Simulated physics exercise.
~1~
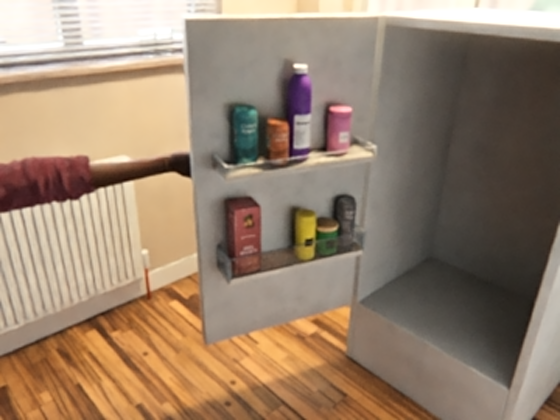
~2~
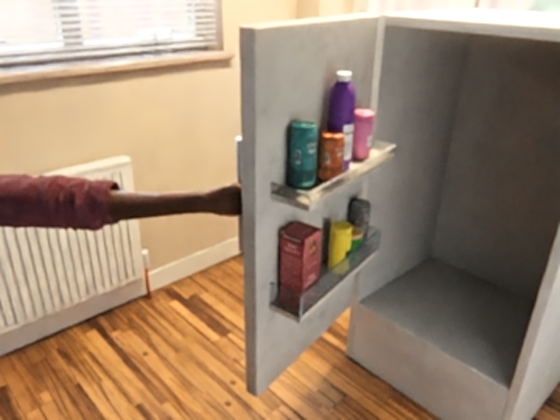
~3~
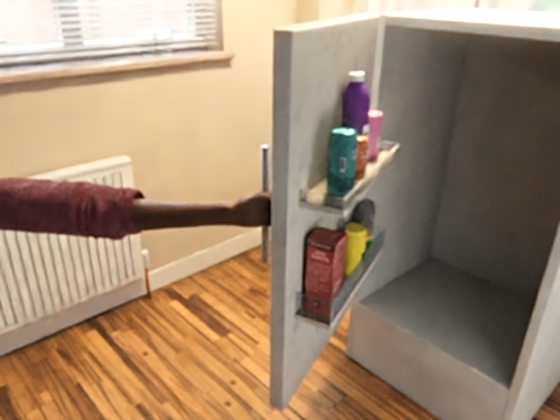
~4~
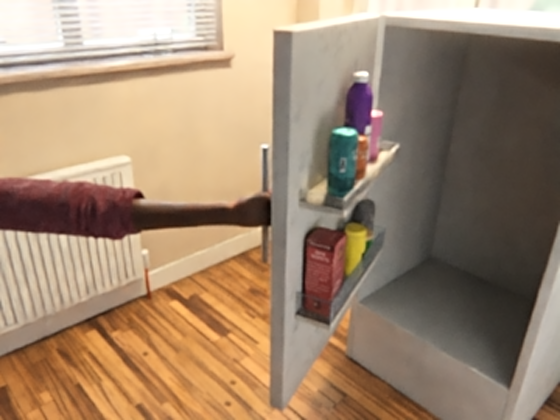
An arm in a dark red sleeve reaches in from the left to the edge of an open grey door on a large grey cabinet, in a room with a wooden floor, a radiator and a window blind, seen from the front. The door's upper rack holds a turquoise can, an orange can, a tall purple bottle and a pink jar. Below stand a red carton, a yellow jar, a green jar and a grey can. The hand swings the door partway towards shut, carrying the racks rightward. The door then stops, still open, with the visible containers upright in their racks.
